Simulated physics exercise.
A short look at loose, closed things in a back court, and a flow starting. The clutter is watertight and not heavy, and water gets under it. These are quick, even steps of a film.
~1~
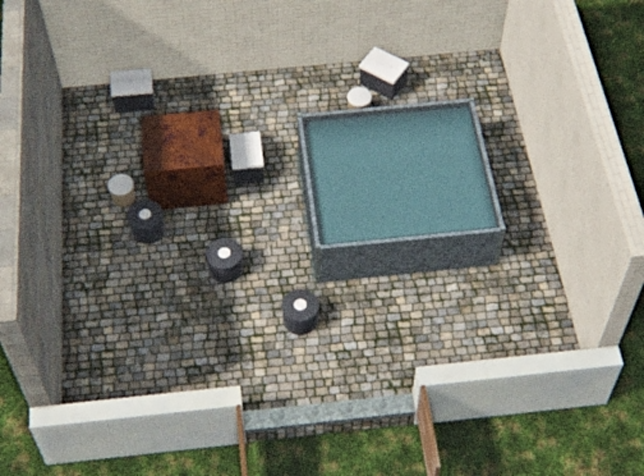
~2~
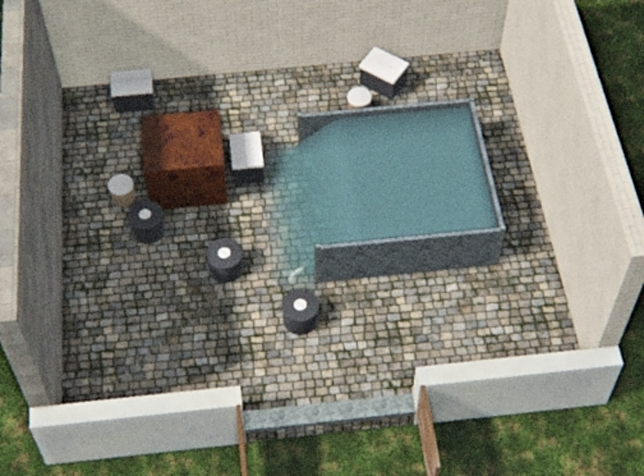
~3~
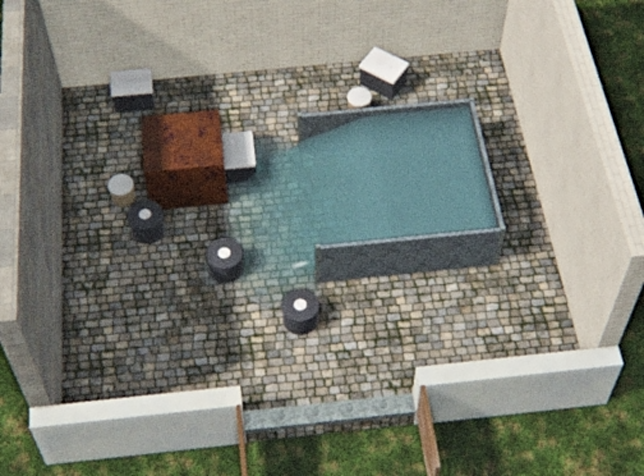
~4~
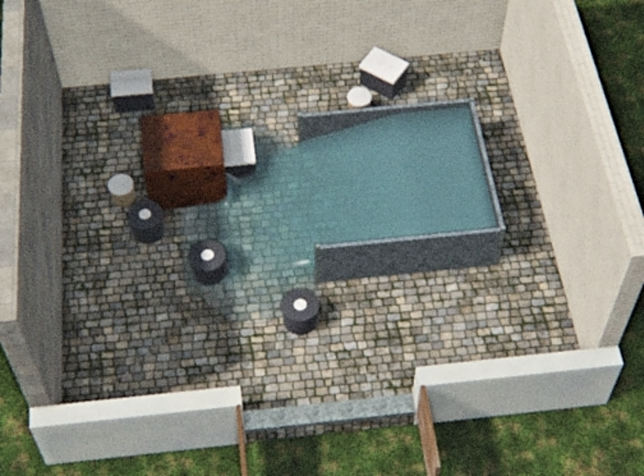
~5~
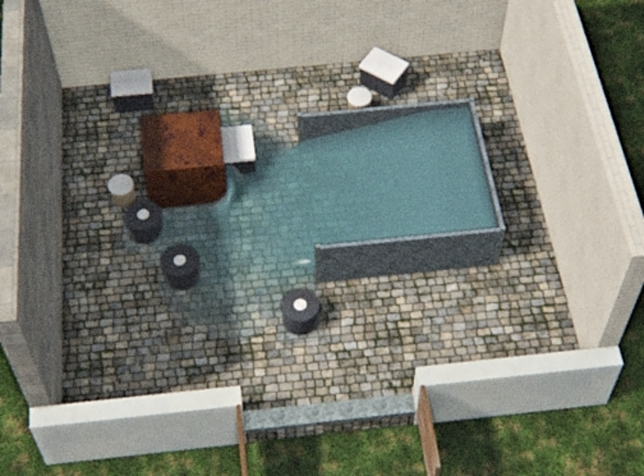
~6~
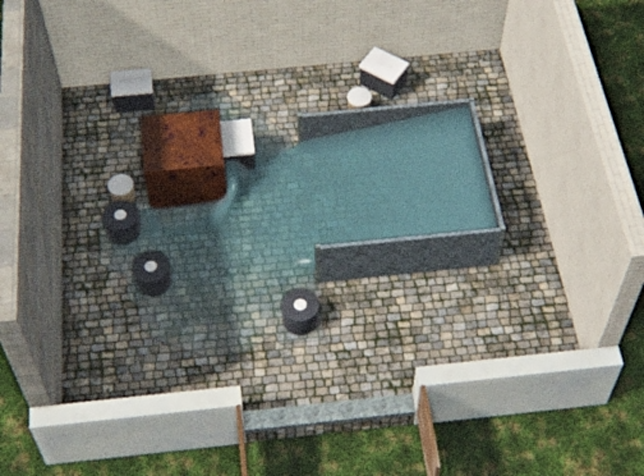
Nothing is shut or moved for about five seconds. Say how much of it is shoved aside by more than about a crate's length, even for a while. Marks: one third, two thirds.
Share: Two thirds or above.
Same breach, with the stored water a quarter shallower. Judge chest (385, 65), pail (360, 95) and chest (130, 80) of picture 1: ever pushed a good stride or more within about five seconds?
In that order: Shifted that much, less than that, that far or more.
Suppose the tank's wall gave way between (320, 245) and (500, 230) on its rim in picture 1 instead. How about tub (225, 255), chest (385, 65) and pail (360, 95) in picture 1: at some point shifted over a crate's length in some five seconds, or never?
In turn: Under that, moved that far, yes.
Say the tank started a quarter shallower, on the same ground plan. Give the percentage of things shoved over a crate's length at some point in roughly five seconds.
Roughly 80 per cent.
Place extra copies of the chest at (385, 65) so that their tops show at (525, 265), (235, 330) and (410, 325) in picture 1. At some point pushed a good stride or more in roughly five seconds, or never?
One after the other: Not that far, yes, moved that far.
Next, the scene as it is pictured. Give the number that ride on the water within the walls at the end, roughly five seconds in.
I count 6.
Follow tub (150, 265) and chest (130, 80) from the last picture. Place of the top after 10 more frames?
Around (89, 363) and (110, 101).
A moment on, 2 of 8 are well off their spots; 2 afloat.
Next, 3 of 8 are well off their spots; 1 afloat.
Later, 5 of 8 are well off their spots; 4 afloat.
In the end, 6 of 8 are well off their spots, and 6 have been at some point; 6 afloat.
